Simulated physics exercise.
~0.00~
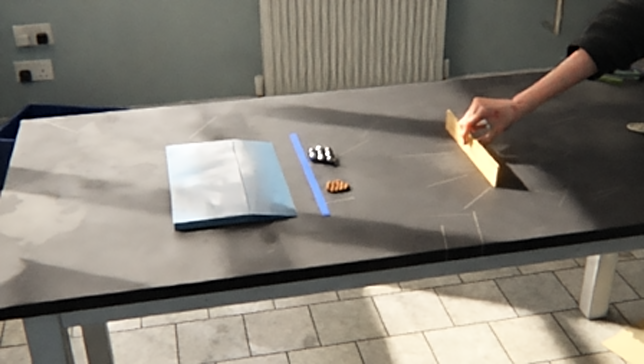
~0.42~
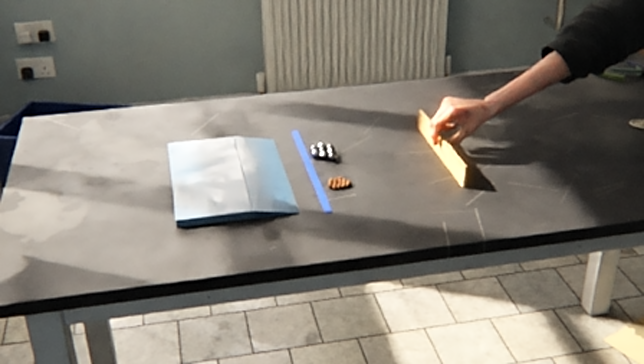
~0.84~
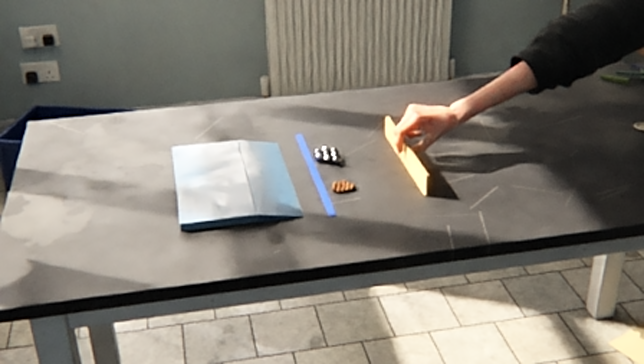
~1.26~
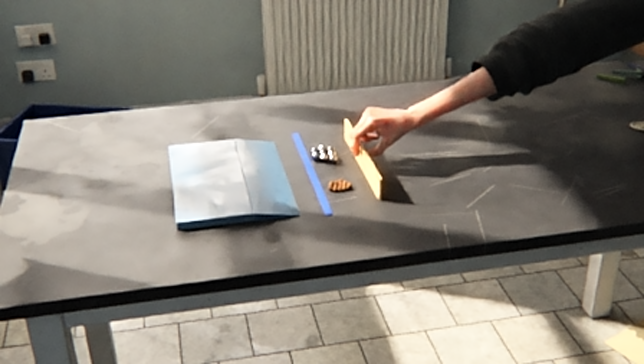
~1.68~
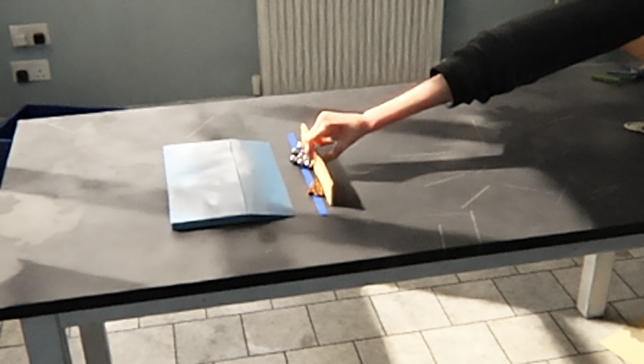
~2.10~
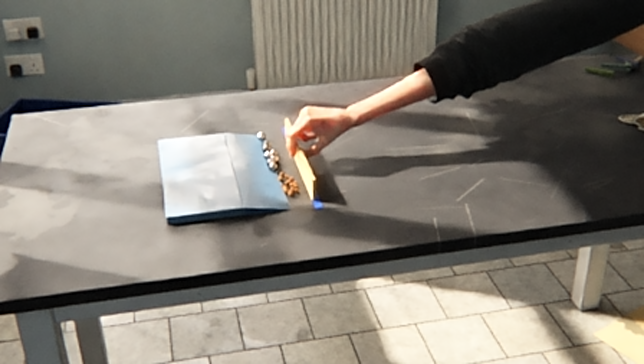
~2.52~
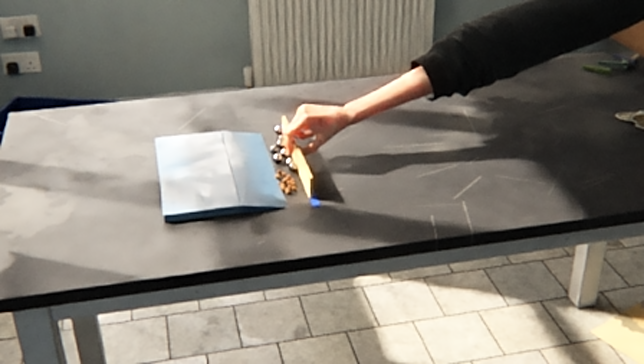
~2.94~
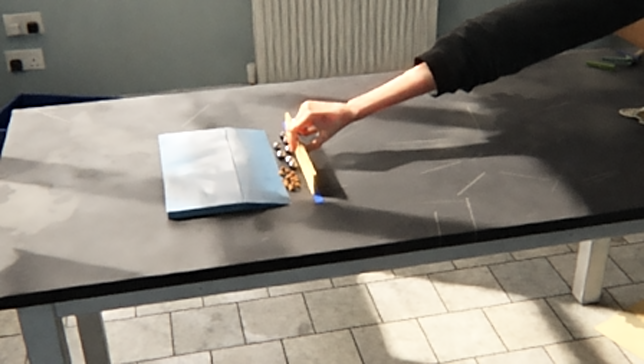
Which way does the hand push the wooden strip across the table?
The hand pushes the wooden strip to the left, towards the two small heaps and the blue tape.
